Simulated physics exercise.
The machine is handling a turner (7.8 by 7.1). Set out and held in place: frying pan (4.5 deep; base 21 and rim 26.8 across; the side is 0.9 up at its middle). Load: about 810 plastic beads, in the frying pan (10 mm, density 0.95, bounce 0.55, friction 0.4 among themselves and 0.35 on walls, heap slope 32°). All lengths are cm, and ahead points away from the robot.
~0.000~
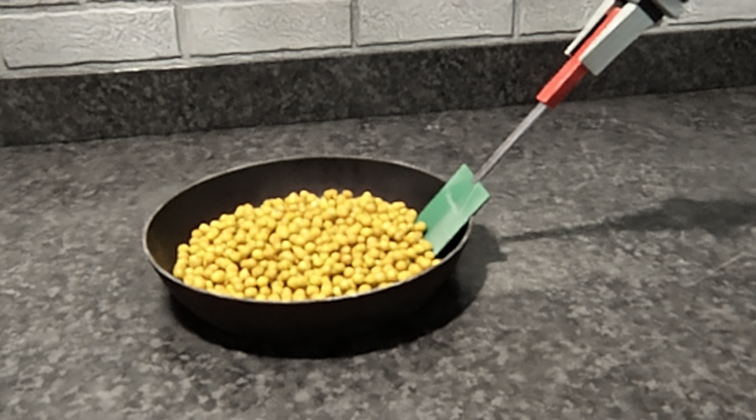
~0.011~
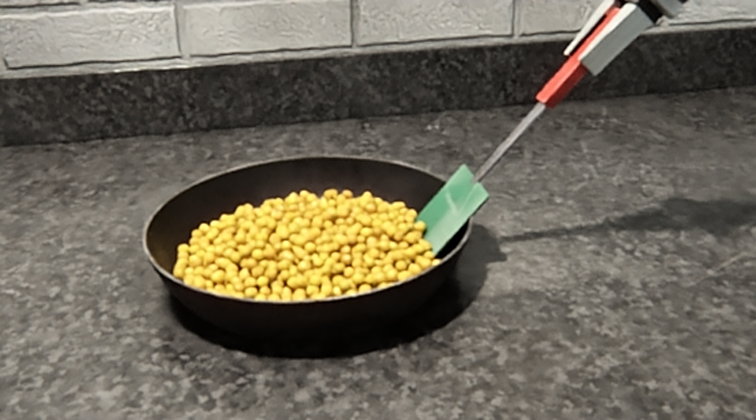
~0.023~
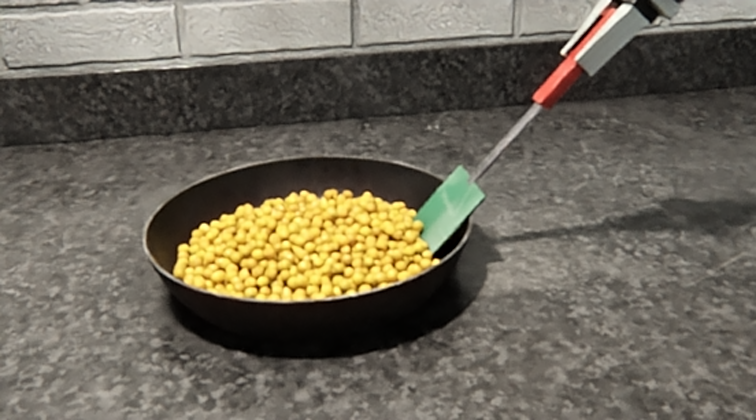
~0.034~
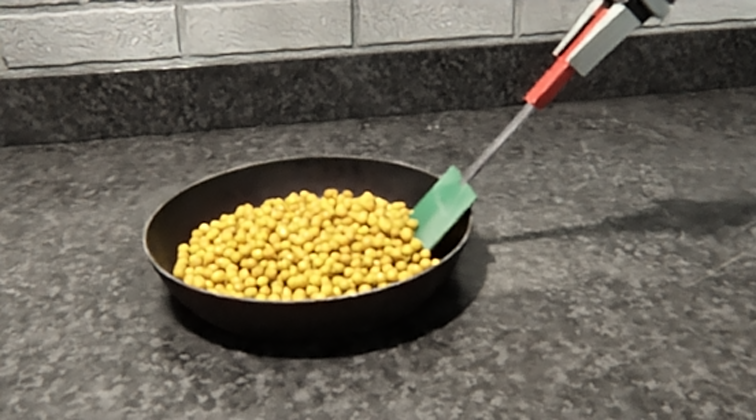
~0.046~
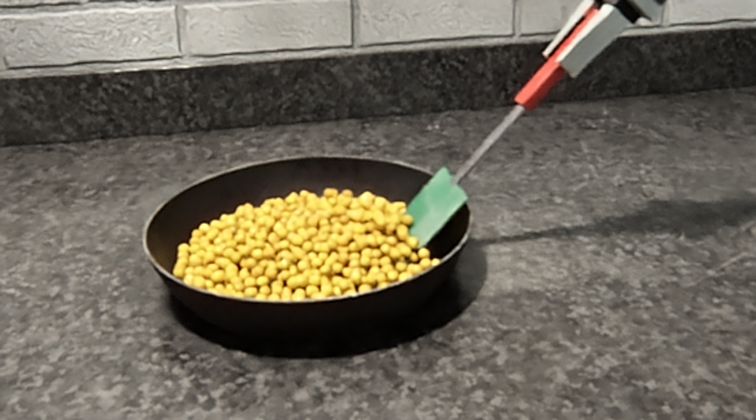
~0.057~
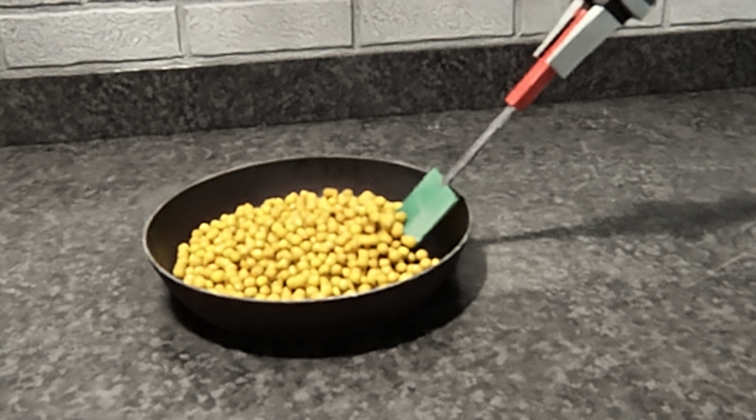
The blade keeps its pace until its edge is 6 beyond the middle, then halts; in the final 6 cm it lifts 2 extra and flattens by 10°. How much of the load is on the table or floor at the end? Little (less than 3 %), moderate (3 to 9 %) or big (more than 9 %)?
Answer: Little; less than 3 % of the plastic beads finish on the table or floor.
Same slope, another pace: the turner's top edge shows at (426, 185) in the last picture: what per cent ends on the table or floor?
Some 5 per cent.
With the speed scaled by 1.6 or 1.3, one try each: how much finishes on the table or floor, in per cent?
About 5 and 0 per cent.
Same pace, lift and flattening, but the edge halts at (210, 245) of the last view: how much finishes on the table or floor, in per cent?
About 5 per cent.
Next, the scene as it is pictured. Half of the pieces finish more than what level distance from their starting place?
About 2 cm.
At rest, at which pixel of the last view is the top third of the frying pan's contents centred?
Around (212, 247).
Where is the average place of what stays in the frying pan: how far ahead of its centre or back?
About 3.5 cm ahead.
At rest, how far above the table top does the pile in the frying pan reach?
Roughly 5.0 cm.
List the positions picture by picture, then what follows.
The first picture shows turner top edge at (477, 180), sloping 48°; upper third of the load around (323, 240), from x 180 to 435, top at y 195; 811 in the frying pan.
The second picture shows turner top edge at (476, 180), sloping 48°; upper third of the load around (323, 239), from x 180 to 435, top at y 195.
The third picture shows turner top edge at (473, 180), sloping 48°; upper third of the load around (325, 239), from x 180 to 435, top at y 195.
The fourth picture shows turner top edge at (465, 181), sloping 48°; upper third of the load around (327, 238), from x 180 to 435, top at y 195.
The fifth picture shows turner top edge at (455, 182), sloping 48°; upper third of the load around (327, 237), from x 180 to 435, top at y 195.
The sixth picture shows turner top edge at (446, 183), sloping 48°; upper third of the load around (327, 235), from x 180 to 435, top at y 195; 811 in the frying pan.
By 0.12 s, sloping 48°, highest piece 6 above the table; 811 in the frying pan.
By 0.17 s, sloping 44°, highest piece 6 above the table; 811 in the frying pan.
By 0.40 s, sloping 38°, highest piece 5 above the table; 810 in the frying pan, 1 on the table or floor.
By 1.45 s, sloping 38°, highest piece 5 above the table; 810 in the frying pan, 1 on the table or floor.
Final count, 810 in the frying pan, 1 on the table or floor. That is 0 % on the table or floor.
